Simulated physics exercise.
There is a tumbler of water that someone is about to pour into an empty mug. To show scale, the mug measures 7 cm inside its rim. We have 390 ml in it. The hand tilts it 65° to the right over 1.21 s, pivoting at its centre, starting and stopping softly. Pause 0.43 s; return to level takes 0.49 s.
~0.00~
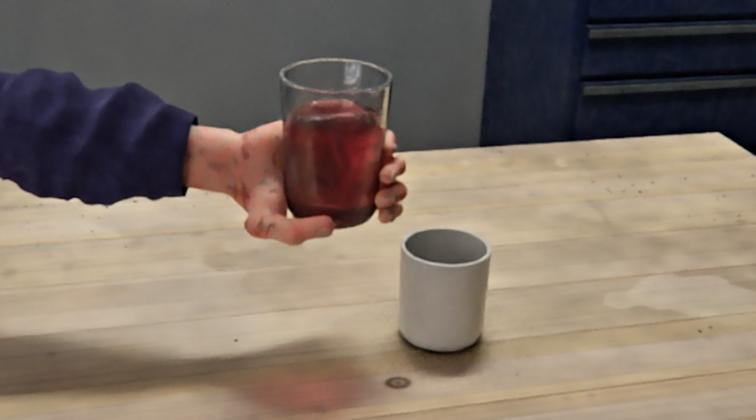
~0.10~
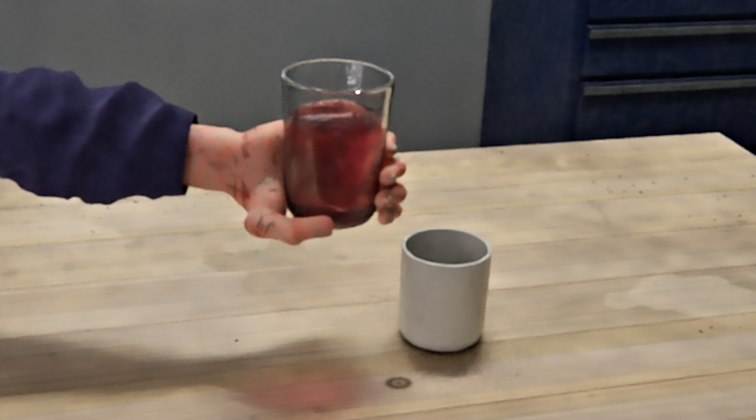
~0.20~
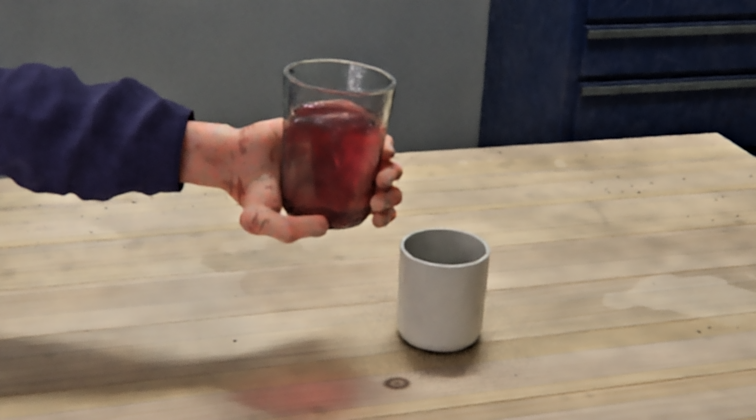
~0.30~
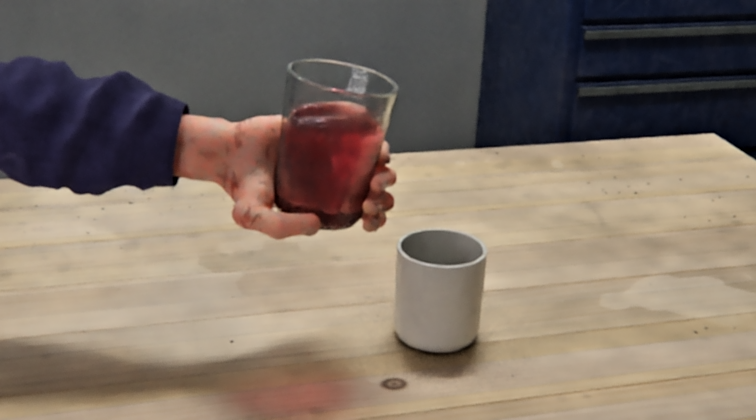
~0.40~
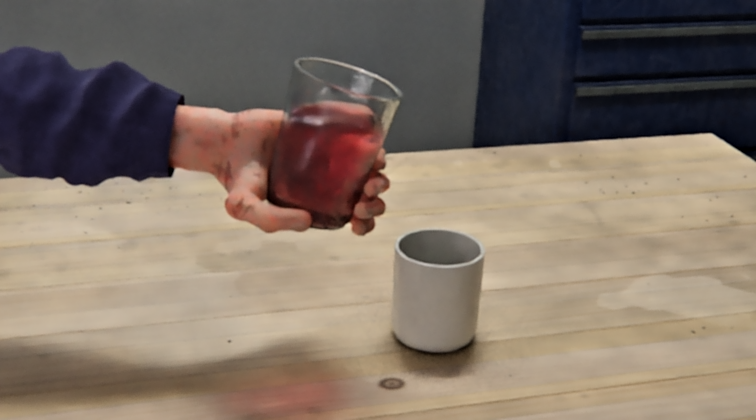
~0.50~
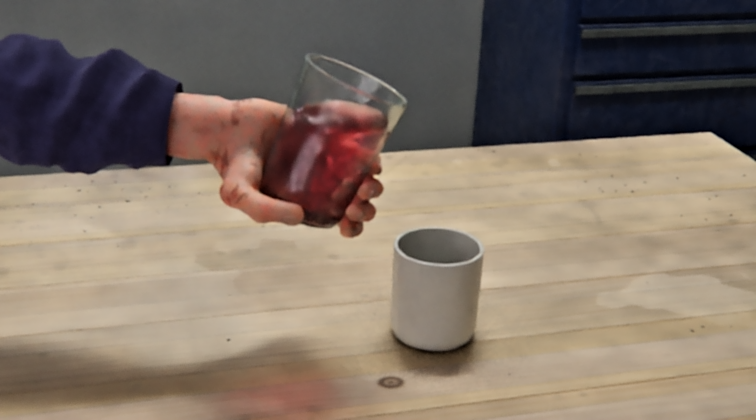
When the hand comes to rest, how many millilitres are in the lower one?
About 150 ml.
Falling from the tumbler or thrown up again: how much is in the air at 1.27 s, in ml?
Roughly 35 ml.
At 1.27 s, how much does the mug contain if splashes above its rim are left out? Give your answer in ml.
About 60 ml.
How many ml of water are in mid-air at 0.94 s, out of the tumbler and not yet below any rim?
Roughly 15 ml at that time.
Then, 0.94 s in, the tilt is 58° and the mug has 0 ml, the tumbler 370 ml, and 0 ml is on the table top.
Then, 1.27 s in, the tilt is 65° and the mug has 55 ml, the tumbler 295 ml, and 0 ml is on the table top.
Then, 1.61 s in, the tilt is 65° and the mug has 125 ml, the tumbler 245 ml, and 0 ml is on the table top.
Then, 1.98 s in, the tilt is 13° and the mug has 150 ml, the tumbler 235 ml, and 0 ml is on the table top.
Finally, the mug has 150 ml, the tumbler 235 ml, and 0 ml is on the table top.
